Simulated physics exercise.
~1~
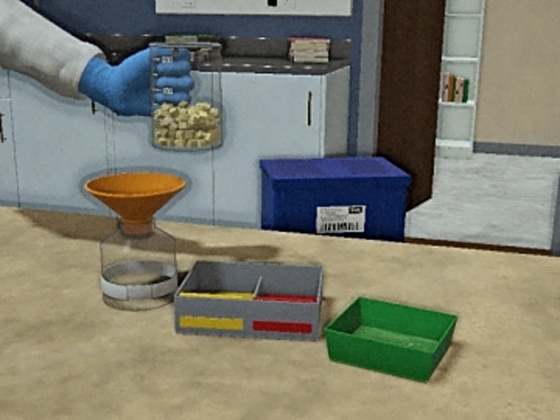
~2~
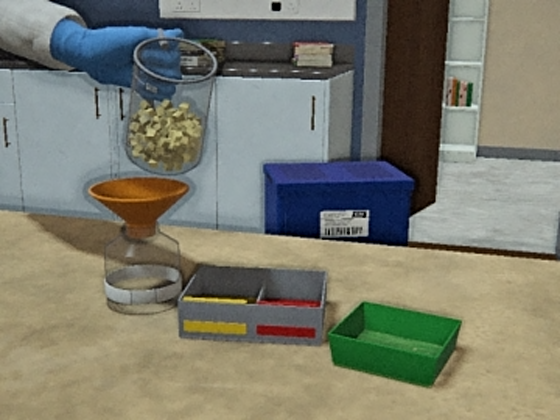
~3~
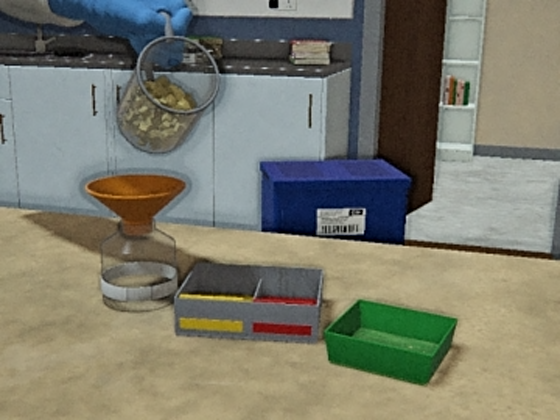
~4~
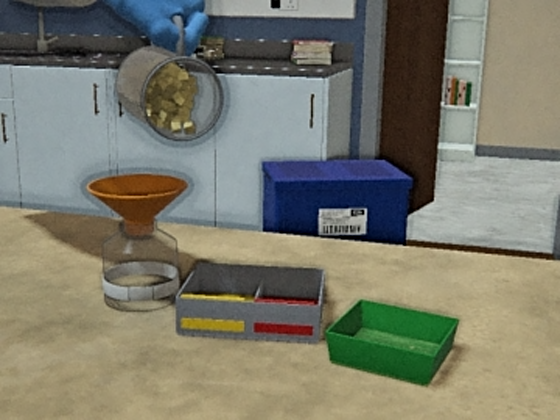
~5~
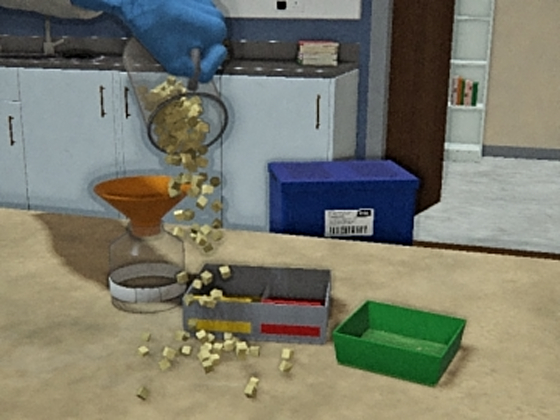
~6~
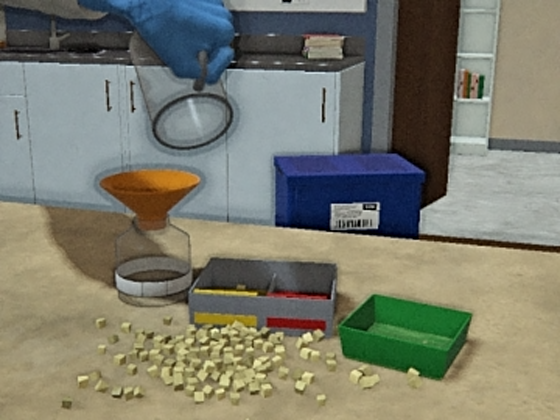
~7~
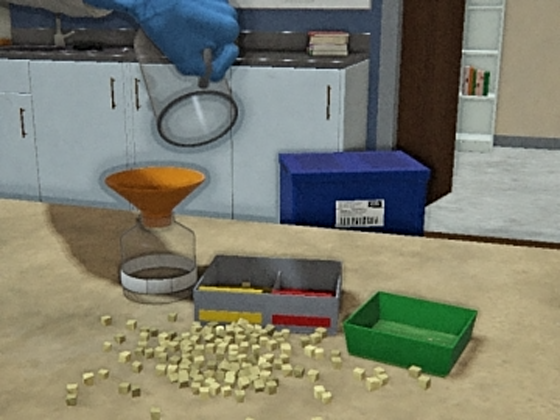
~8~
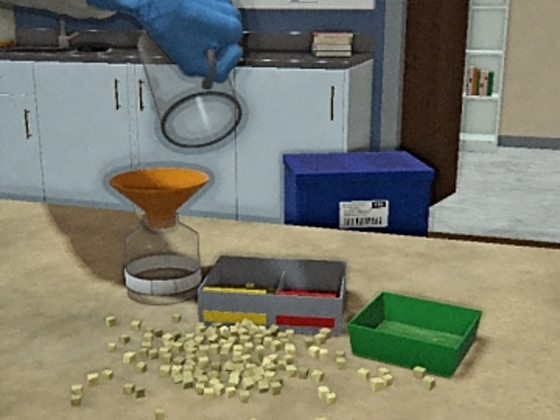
A blue-gloved hand tips a clear jug of pale potato cubes above a table holding a jar with an orange funnel, a divided yellow and red tin and a green tin, and the cubes tumble out, ending scattered across the tabletop in front of the containers.
